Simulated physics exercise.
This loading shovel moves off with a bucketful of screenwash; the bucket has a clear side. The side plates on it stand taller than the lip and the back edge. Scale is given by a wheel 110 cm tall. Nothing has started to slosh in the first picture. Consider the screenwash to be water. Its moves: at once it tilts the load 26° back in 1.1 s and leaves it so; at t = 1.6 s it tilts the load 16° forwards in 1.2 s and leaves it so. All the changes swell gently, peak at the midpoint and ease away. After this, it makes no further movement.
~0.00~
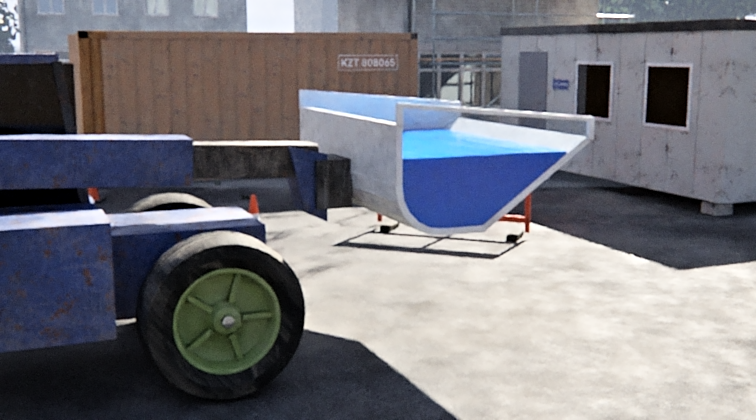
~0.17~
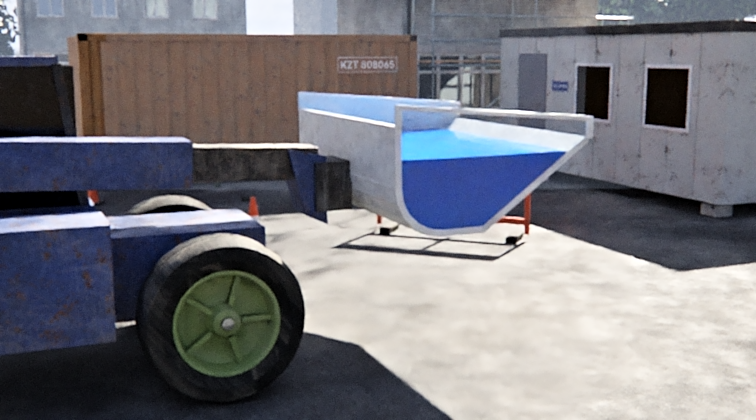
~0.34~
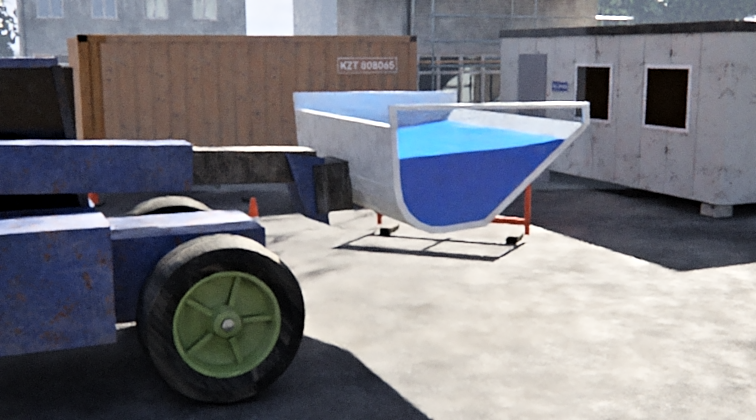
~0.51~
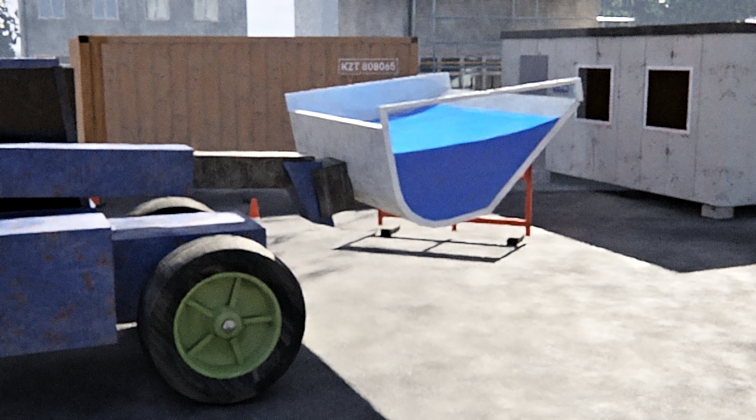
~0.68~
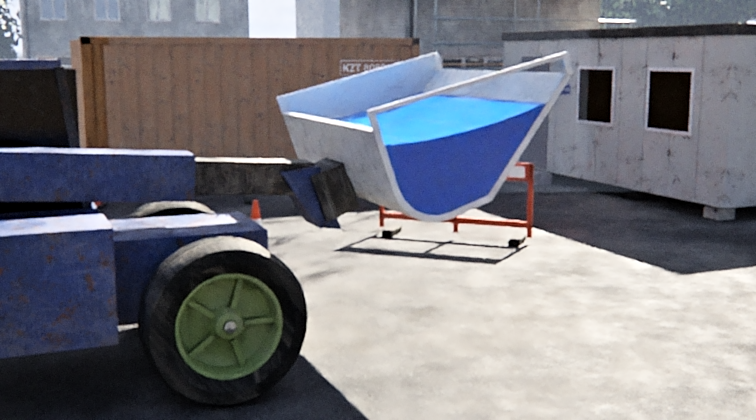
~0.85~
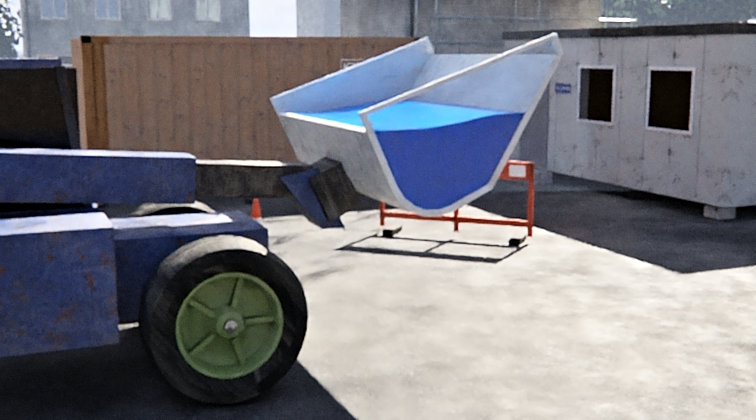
In a paved yard, a loader tilts its clear-sided bucket of blue liquid steadily back.
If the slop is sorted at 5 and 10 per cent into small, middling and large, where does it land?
It lands in large.
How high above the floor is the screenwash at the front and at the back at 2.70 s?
At that moment it stands around 44 cm in front and around 56 cm behind.
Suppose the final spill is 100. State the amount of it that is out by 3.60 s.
Around 100 percent of it.
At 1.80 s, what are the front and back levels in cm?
Front reads 44 centimetres, back reads 62 centimetres.
By 1.80 s the bucket is at 26° back, the surface stands 62 cm at the back and 44 cm at the front; 13 per cent is out, over the back.
By 2.70 s the bucket is at 10° back, the surface stands 57 cm at the back and 44 cm at the front; 13 per cent is out, over the back.
By 3.60 s the bucket is at 10° back, the surface stands 57 cm at the back and 41 cm at the front; 13 per cent is out, over the back.
By 5.68 s 13 per cent is out, over the back, 137 of 1027 litres.
